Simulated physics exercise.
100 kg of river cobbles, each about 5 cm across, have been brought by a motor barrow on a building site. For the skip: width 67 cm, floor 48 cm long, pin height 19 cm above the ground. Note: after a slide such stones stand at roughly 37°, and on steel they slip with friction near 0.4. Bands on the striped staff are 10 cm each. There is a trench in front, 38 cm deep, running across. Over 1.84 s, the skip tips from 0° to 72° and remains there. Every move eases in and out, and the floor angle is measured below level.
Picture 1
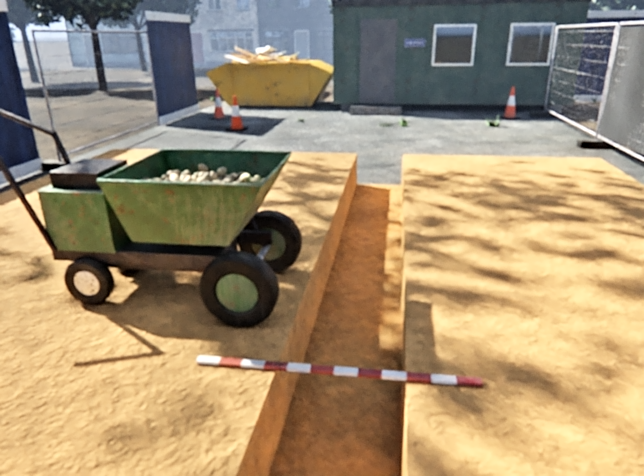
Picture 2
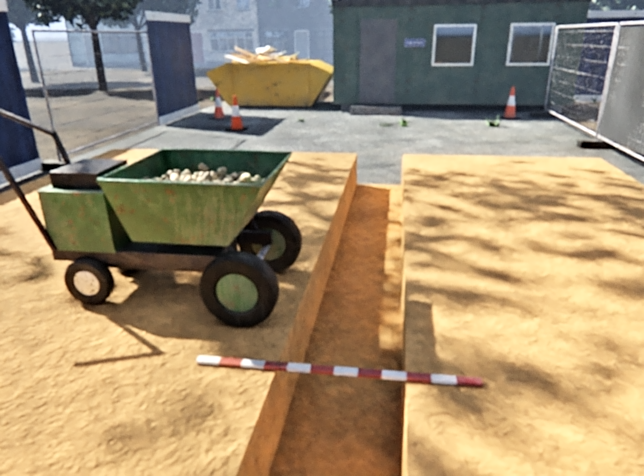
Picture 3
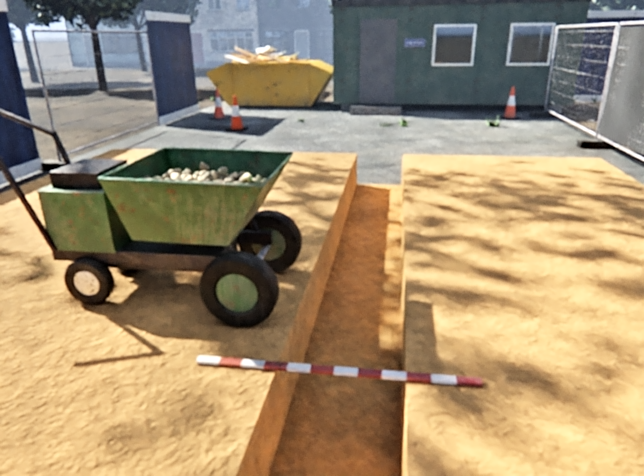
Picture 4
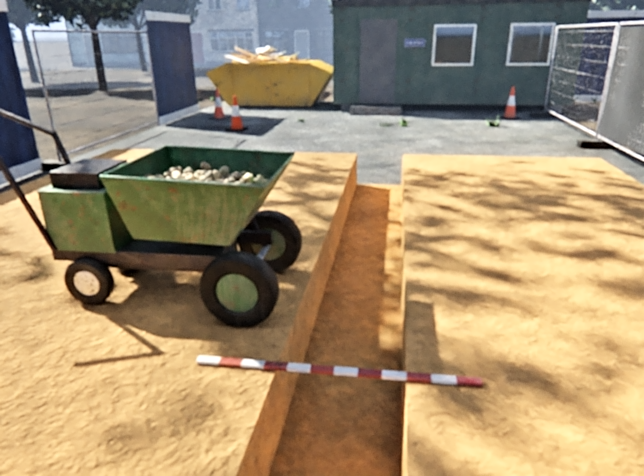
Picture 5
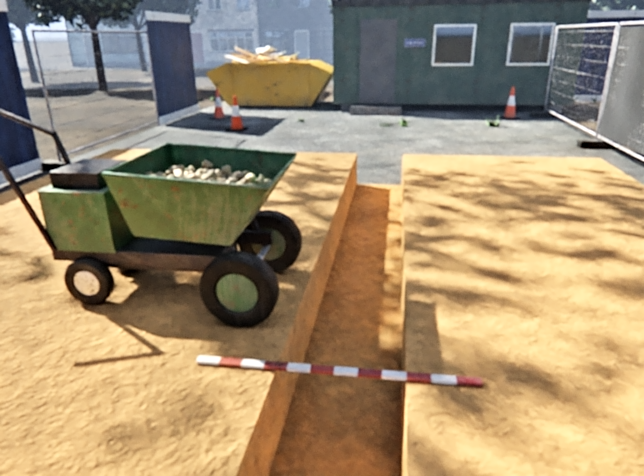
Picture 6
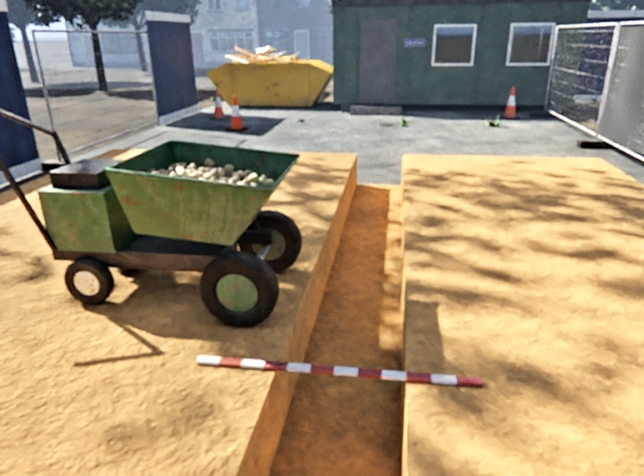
Green motor barrow loaded with stones standing beside a trench on a building site, its skip tilting slightly towards the right.
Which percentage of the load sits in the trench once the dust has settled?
Near 88 per cent.
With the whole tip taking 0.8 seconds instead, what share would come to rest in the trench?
That works out at about 70 in a hundred.
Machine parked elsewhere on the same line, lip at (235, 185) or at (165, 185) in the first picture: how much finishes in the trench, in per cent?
About 100 and 90 per cent.
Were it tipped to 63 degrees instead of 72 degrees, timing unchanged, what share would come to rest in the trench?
It would be close to 50 percent.
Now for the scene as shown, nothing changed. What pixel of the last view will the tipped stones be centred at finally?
I'd point to around (380, 352).
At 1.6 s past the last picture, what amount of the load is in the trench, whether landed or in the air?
I'd say near 30 per cent at that time.
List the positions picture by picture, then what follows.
Lip at (260, 186), floor tilted 0°, highest stones at (210, 178), in the first frame.
The skip is at 0°, its lip at (260, 186); the top of the load is at (207, 178), in the second frame.
The skip is at 1°, its lip at (262, 187); the top of the load is at (208, 177), in the third frame.
Lip at (264, 188), floor tilted 2°, highest stones at (207, 176), in the fourth frame.
The skip is at 3°, its lip at (267, 189); the top of the load is at (200, 174), in the fifth frame.
The skip is at 5°, its lip at (271, 190); the top of the load is at (192, 172), in the sixth frame.
Then, 1.1 s after the last picture the floor is at 61°, 100 % in the skip; the foremost stones are at (350, 244).
Then, 1.6 s after the last picture the floor is at 72°, 64 % in the skip, 31 % in the trench, 6 % past the trench; the foremost stones are at (443, 301).
Then, 2.0 s after the last picture the floor is at 72°, 37 % in the skip, 51 % in the trench, 12 % past the trench; the foremost stones are at (470, 292).
Then, 3.9 s after the last picture the floor is at 72°, 0 % in the skip, 88 % in the trench, 12 % past the trench; the foremost stones are at (483, 294).
